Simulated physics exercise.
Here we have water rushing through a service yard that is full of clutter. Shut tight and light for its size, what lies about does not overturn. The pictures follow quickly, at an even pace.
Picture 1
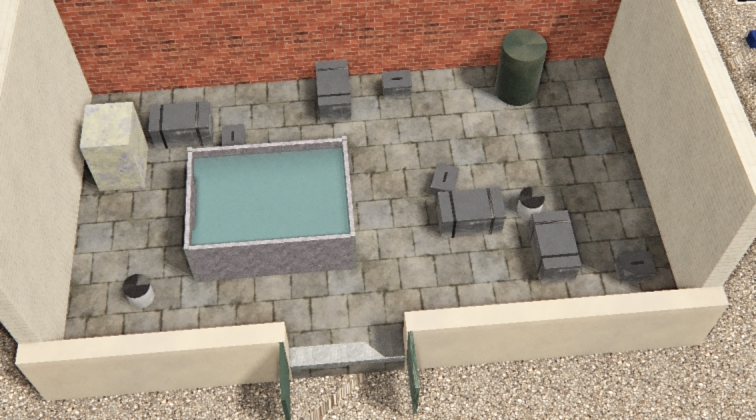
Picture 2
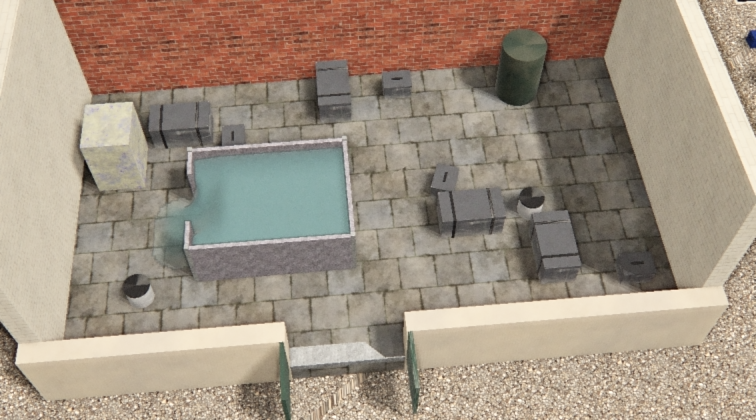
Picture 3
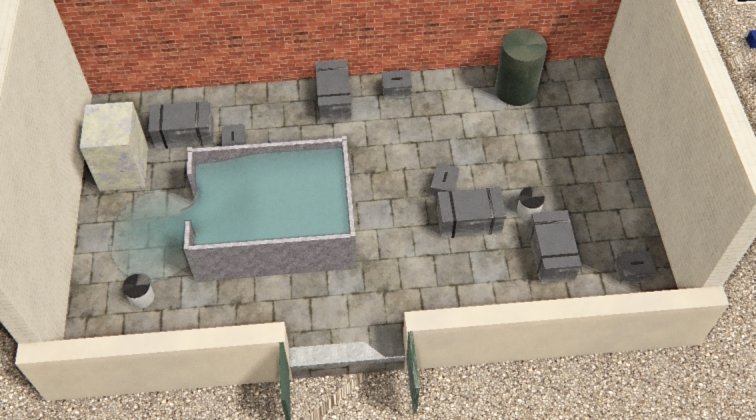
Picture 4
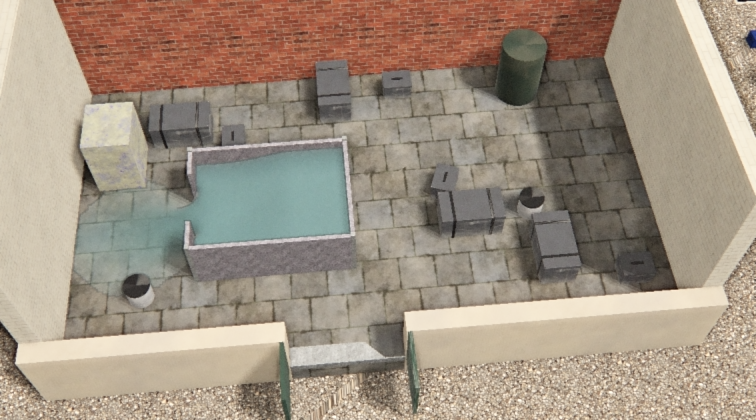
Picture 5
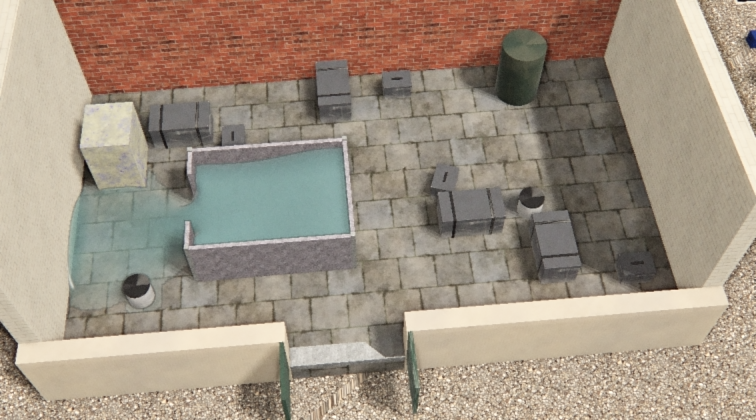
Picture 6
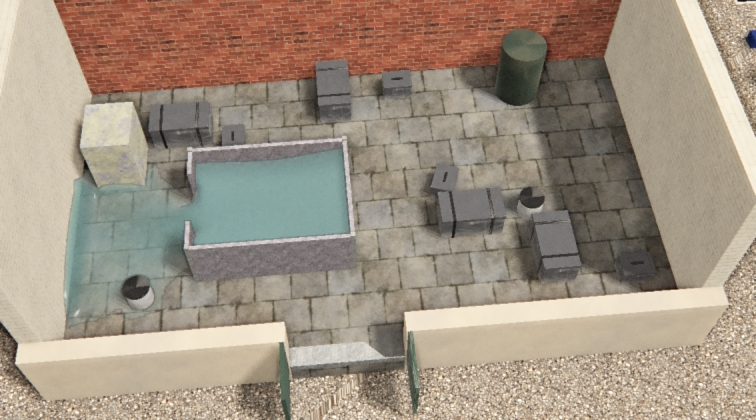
Water pours through a gap in the left side of a raised grey-walled tank, in a paved yard with a brick back wall and pale side walls, seen from a fixed viewpoint high above. Dark trunks and boxes, a green barrel, a pale block and two small pails stand around, unmoving. The thin blue-green sheet spreads left across the paving, reaches the left wall and widens along it.
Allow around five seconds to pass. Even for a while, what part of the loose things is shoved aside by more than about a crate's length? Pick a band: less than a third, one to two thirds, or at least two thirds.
The fraction is less than a third of them.
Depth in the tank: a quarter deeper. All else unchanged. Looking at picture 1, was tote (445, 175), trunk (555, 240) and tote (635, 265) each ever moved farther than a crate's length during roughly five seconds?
Taking each in turn, the answer is came up short, did it, came up short.
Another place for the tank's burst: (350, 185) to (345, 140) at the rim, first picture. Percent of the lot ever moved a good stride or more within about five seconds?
I'd guess close to 50 percent.
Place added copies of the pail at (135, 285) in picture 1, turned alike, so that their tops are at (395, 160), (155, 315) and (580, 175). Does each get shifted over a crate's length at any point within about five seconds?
Outcome per entry: Stays where it is / knocked aside / stays where it is.
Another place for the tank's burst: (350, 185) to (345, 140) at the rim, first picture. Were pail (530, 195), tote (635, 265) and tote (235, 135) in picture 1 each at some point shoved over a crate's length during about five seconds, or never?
Object by object: Displaced that much, displaced that much, less than that.
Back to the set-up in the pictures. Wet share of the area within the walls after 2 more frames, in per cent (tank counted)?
Something close to 20 per cent.
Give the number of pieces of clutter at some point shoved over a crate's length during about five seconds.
I get 0.
A moment on, 0 of 10 are well off their spots; 0 afloat.
Next, 0 of 10 are well off their spots; 0 afloat.
Later, 0 of 10 are well off their spots; 0 afloat.
In the end, 0 of 10 are well off their spots, and 0 have been at some point; 1 afloat.
